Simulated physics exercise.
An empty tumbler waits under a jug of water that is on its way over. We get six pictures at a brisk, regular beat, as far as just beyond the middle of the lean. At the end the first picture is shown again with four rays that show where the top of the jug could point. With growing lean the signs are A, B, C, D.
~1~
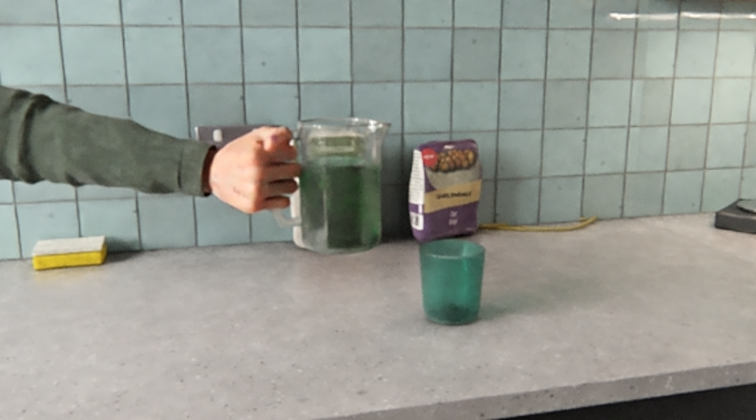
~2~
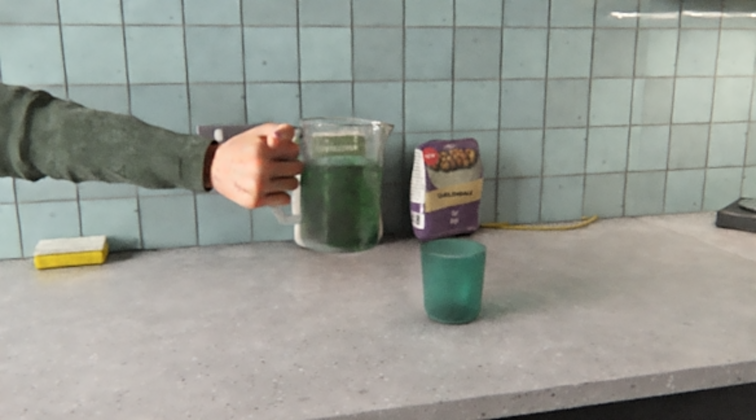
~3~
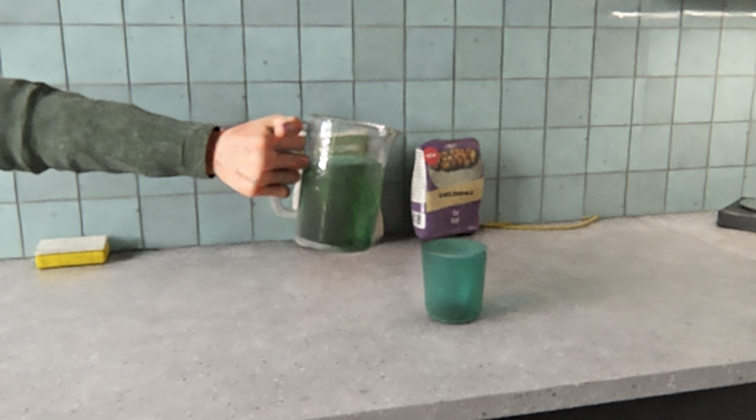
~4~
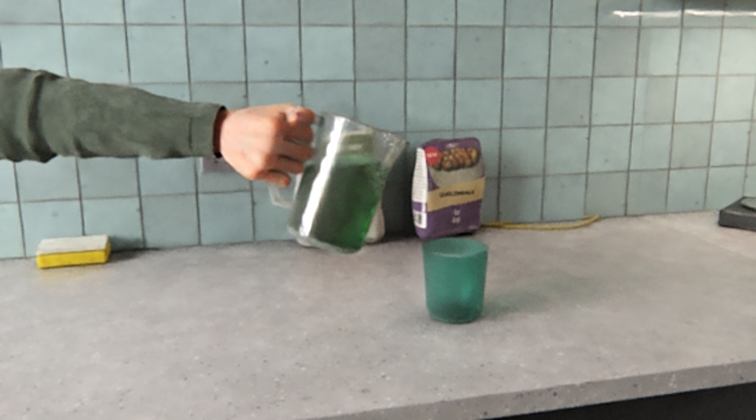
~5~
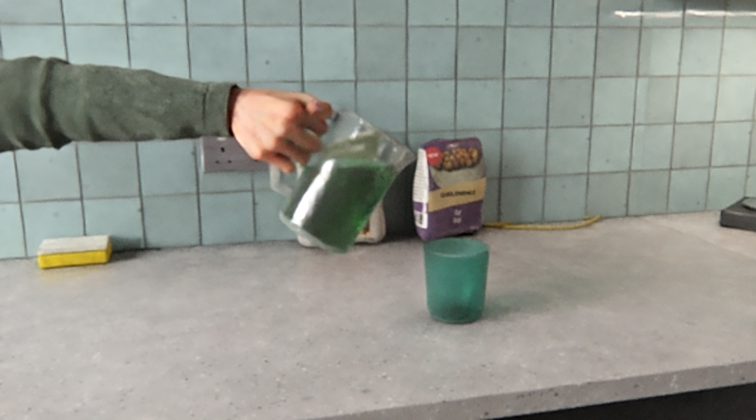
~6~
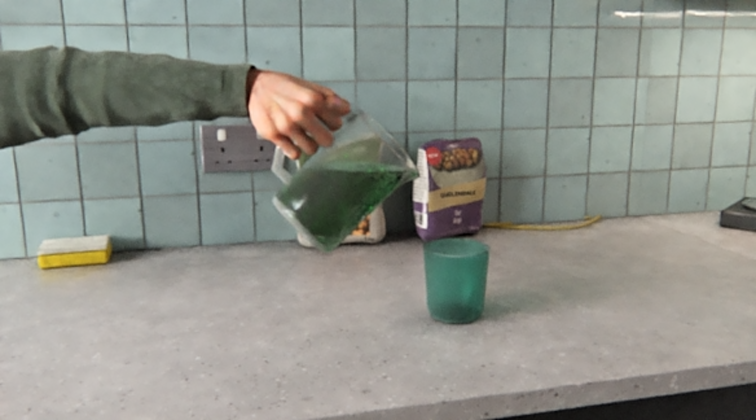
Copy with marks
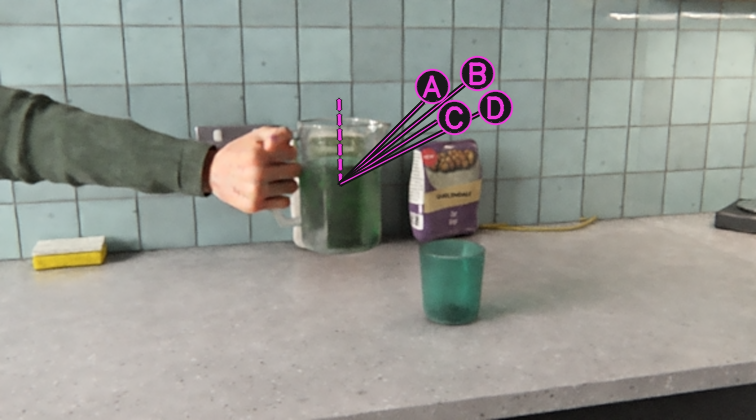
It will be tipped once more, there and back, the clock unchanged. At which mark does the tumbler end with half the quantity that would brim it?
I would pick mark D.
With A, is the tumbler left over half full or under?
Under half.
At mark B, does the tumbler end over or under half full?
Under.
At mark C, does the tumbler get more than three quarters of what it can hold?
No, less.
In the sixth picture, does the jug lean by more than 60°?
No, it does not.
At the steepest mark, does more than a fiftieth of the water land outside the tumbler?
No.
On the marked copy, A at (423, 102); B at (463, 84); C at (436, 121); D at (479, 113).
If A is chosen, the tumbler ends with about 6 % of what it can hold.
If B is chosen, the tumbler ends with about 16 % of what it can hold.
If C is chosen, the tumbler ends with about 30 % of what it can hold.
If D is chosen, the tumbler ends with about 50 % of what it can hold.
